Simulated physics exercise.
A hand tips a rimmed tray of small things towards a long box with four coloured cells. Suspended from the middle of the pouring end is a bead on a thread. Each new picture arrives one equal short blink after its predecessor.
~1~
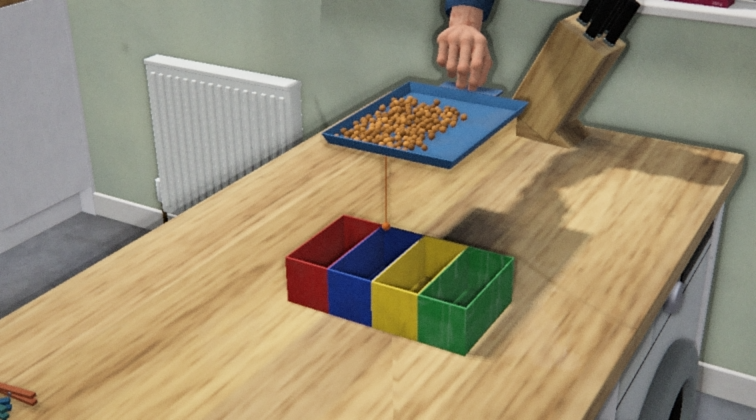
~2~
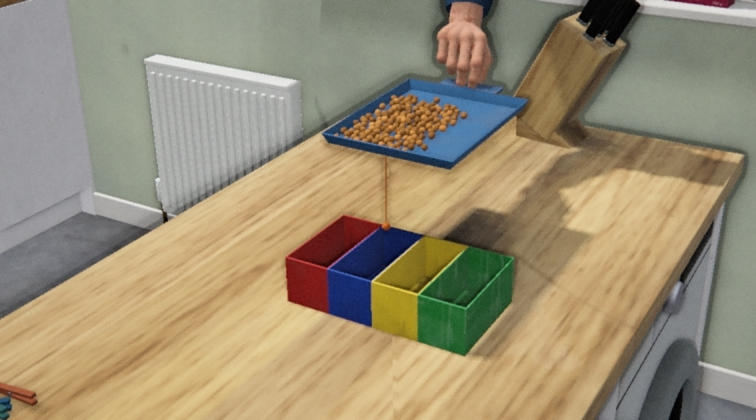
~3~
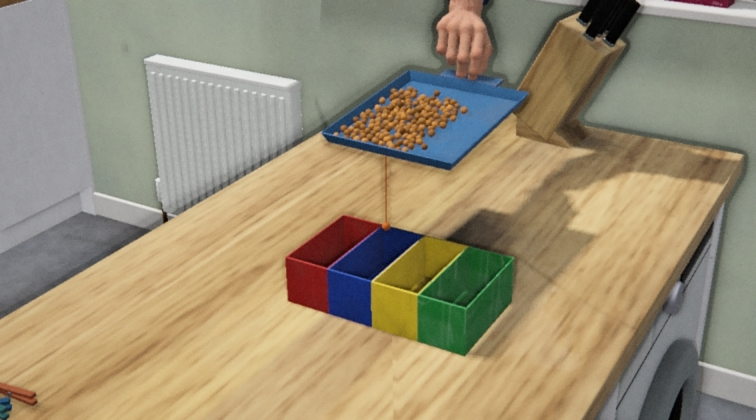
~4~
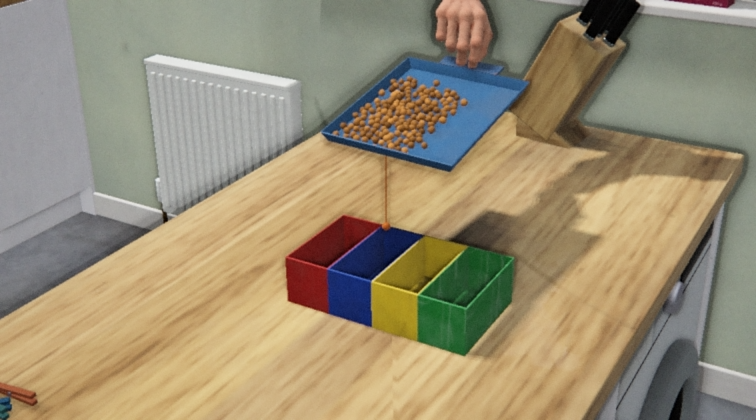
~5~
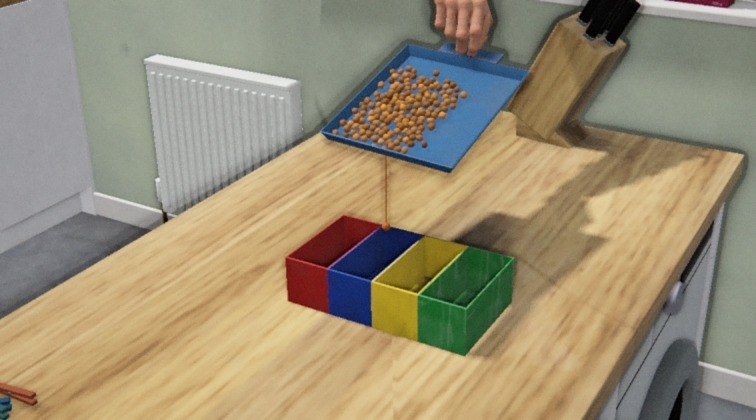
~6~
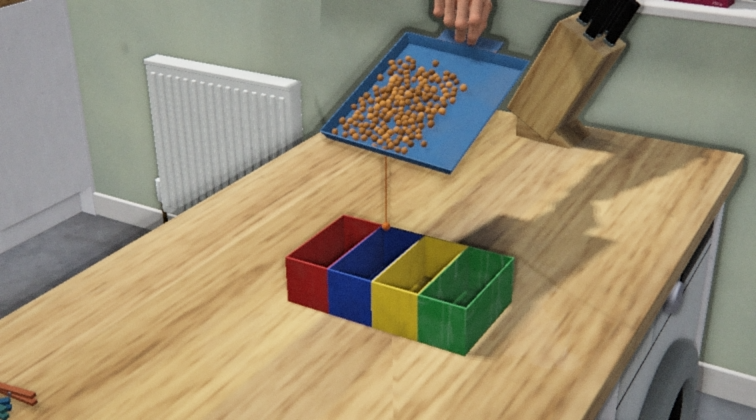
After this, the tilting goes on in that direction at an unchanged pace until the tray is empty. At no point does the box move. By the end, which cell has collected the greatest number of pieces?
The yellow cell has collected the most.
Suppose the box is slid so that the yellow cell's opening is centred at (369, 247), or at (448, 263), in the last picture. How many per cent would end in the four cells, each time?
Roughly 80 % and then 100 %.
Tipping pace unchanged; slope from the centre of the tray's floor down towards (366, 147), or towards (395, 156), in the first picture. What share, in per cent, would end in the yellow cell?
First heading 0 %, second heading 30 %.
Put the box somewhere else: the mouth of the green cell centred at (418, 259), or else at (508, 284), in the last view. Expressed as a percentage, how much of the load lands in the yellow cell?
Close to 30 in a hundred, then close to 20 in a hundred.
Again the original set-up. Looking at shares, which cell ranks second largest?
Second place goes to the blue one.
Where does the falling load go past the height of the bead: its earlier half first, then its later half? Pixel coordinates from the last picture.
The leading part at (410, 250), the rest of it at (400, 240).
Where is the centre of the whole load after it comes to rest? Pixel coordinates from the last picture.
Close to (405, 300) in the last picture.
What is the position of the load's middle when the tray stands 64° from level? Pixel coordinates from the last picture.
(399, 141).
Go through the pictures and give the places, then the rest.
In the first picture, corners of the pouring end near (328, 132) and (450, 158), level; middle of the load near (404, 122), roasted chickpeas; bead on its thread near (386, 226); red cell near (307, 281); blue cell near (350, 294); yellow cell near (395, 307); green cell near (442, 321).
In the second picture, corners of the pouring end near (328, 132) and (450, 158), level; middle of the load near (404, 121).
In the third picture, corners of the pouring end near (328, 132) and (450, 160), tipped barely, lowest at the right corner; middle of the load near (404, 117).
In the fourth picture, corners of the pouring end near (328, 131) and (450, 162), tipped a little, lowest at the right corner; middle of the load near (404, 112).
In the fifth picture, corners of the pouring end near (327, 130) and (449, 164), tipped a little, lowest at the right corner; middle of the load near (403, 108).
In the sixth picture, corners of the pouring end near (327, 129) and (449, 165), tipped clearly, lowest at the right corner; middle of the load near (403, 104); red cell near (307, 281); blue cell near (350, 294); yellow cell near (395, 307); green cell near (442, 321).
Shortly afterwards, tray tipped steeply; all but a few on the tray; only a few in the green cell; a little falling or outside the box.
Next, tray tipped past a quarter turn; only a few on the tray; near a third in the yellow cell; near a quarter in the blue cell; a little in the green cell; a little in the red cell; near a quarter falling or outside the box.
Some moments later, tray tipped past a quarter turn; near half in the yellow cell; near a third in the blue cell; a little in the red cell; a little in the green cell.
In the end, tray tipped past a quarter turn; near half in the yellow cell; near a third in the blue cell; a little in the red cell; a little in the green cell.
